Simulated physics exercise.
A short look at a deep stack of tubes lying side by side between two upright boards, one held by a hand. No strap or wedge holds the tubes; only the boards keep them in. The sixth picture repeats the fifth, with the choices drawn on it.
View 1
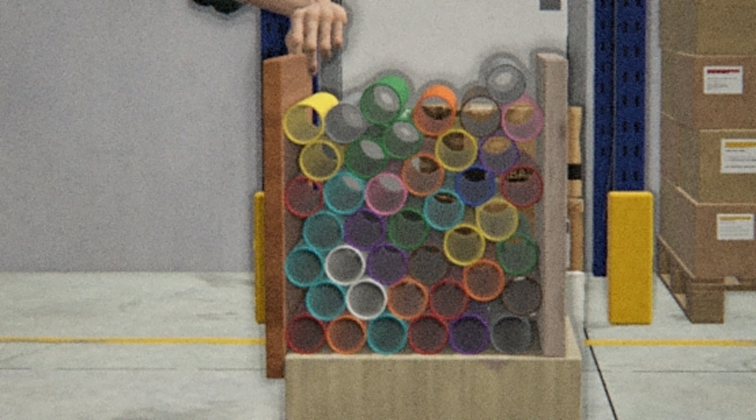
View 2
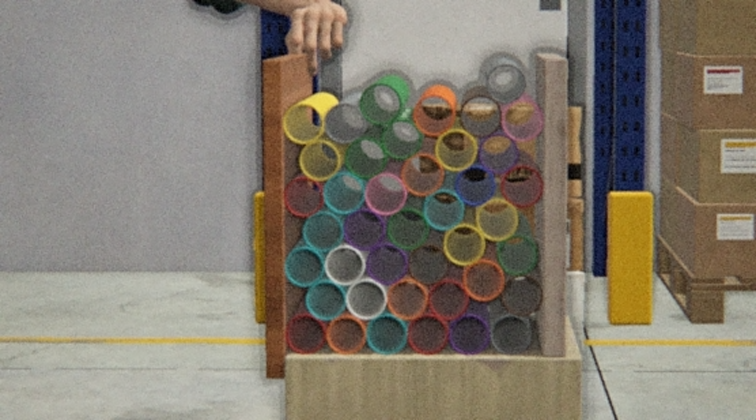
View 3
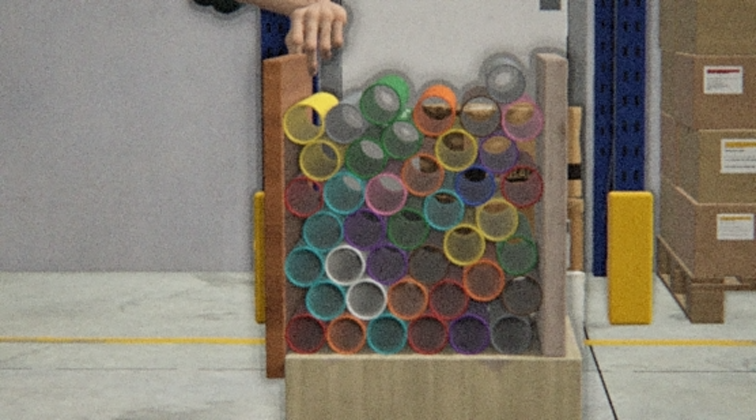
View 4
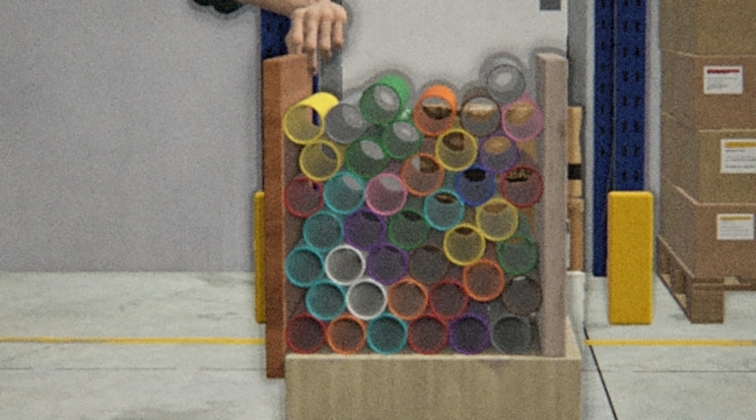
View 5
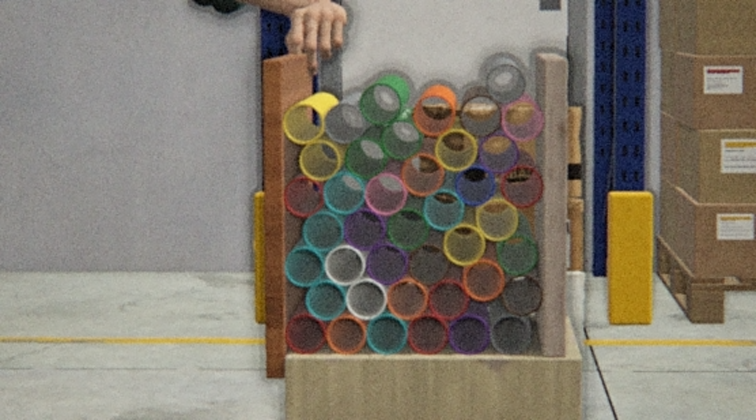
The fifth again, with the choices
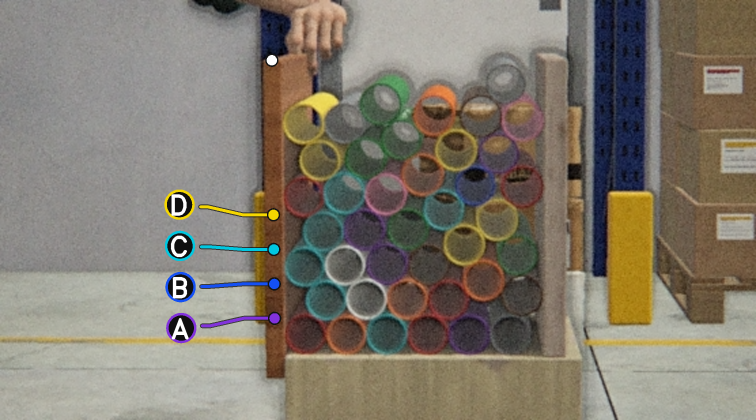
Colourful tubes lying stacked between two upright boards on a wooden base, staying still while a hand holds the left board.
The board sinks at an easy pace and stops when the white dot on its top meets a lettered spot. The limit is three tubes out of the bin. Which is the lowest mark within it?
No lower than D.
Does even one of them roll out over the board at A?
Yes, at A.
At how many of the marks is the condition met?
One of them.
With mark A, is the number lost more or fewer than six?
It loses more than six.
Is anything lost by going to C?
Yes, at C.
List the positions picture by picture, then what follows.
In the first picture, a grey tube (510, 335); an orange tube (407, 300); a yellow tube (464, 245).
In the second picture, a yellow tube (464, 245); a turquoise tube (323, 232).
In the third picture, a turquoise tube (344, 193); a green tube (365, 159).
In the fourth picture, an orange tube (434, 115); a grey tube (506, 84).
In the fifth picture, side board (291, 204); a red tube (306, 335); a grey tube (510, 335).
On the marked copy, A at (275, 318); B at (275, 284); C at (274, 250); D at (274, 214); the white dot at (272, 60).
Taking D. A third of the way, top of the board (283, 130).
Two thirds of the way, top of the board (284, 209).
When it is over, top of the board (284, 214), one out over the board.
As for the rest, A more than three out over the board; B more than three out over the board; C more than three out over the board.
